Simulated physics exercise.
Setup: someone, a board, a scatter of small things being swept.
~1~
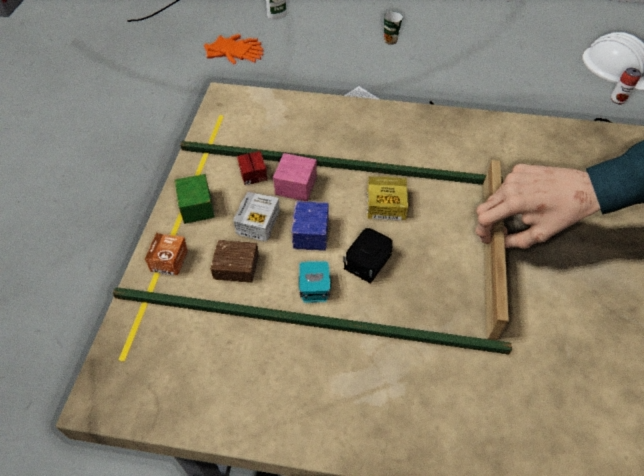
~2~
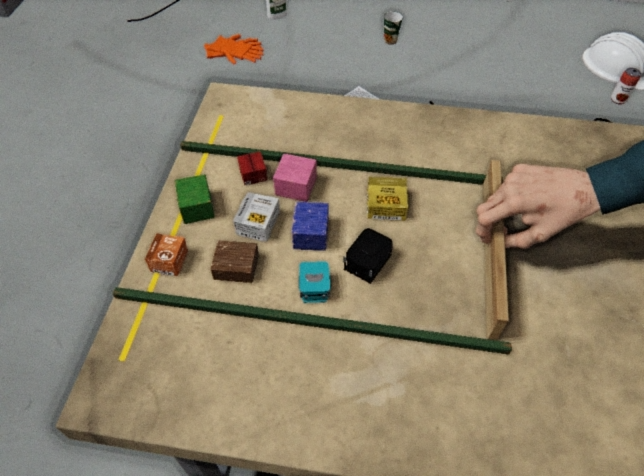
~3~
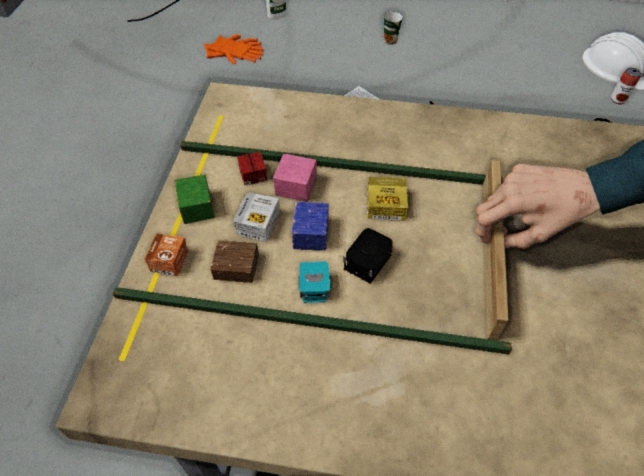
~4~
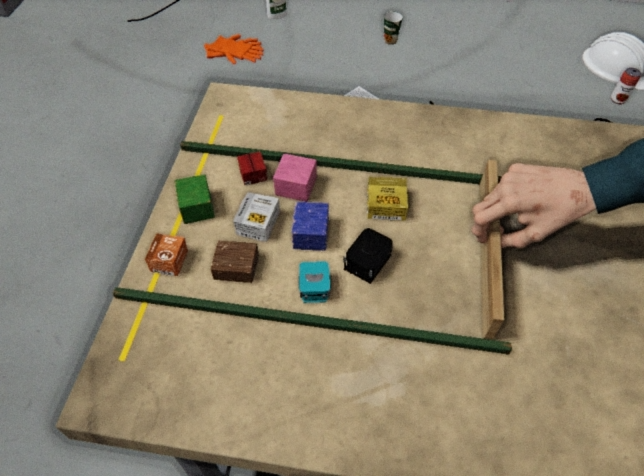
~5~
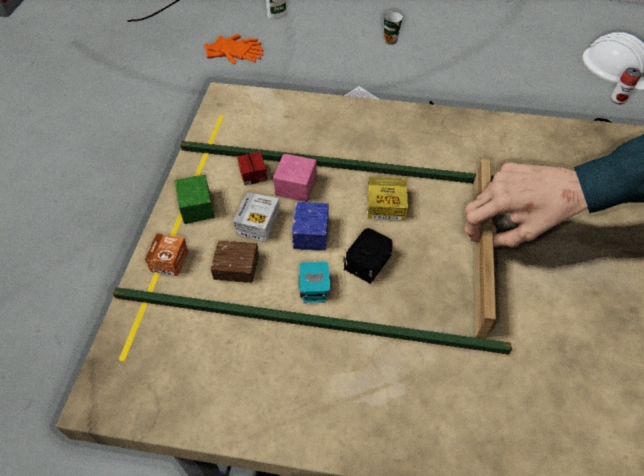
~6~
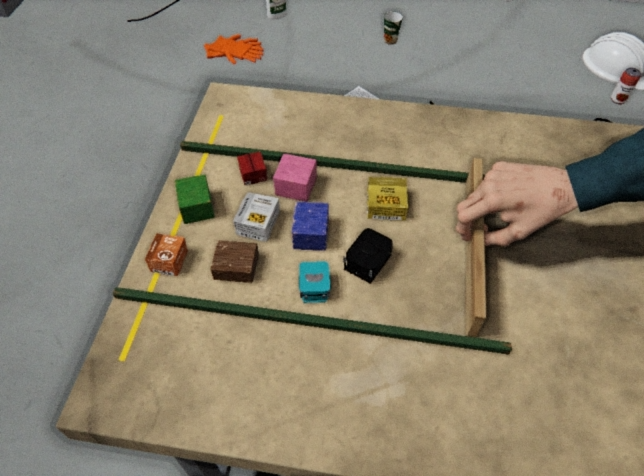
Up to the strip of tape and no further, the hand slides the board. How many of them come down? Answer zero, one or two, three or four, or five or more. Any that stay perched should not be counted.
Five or more.
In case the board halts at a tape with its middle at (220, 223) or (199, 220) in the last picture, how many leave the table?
Try 1: 3; try 2: 5.
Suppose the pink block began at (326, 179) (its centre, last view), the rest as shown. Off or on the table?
Placed like that, the pink block ends up falling.
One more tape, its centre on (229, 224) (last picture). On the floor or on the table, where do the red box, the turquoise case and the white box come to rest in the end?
The red box? It does not stay. The turquoise case? It is safe. The white box? It is safe.
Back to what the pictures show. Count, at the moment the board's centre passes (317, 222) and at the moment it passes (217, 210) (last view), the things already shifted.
It comes to 7 for the first spot, 10 for the other.
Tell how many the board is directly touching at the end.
It touches 4.
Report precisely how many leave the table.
6.
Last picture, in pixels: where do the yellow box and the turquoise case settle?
The yellow box ends up near (178, 168), and the turquoise case near (137, 272).
Soon after, none off yet; orange box at rest near (167, 255); green block at rest near (195, 199); red box at rest near (252, 168).
At rest, the number that fall off is five or more; fallen, pink block, white box, brown block, red box, green block and orange box.
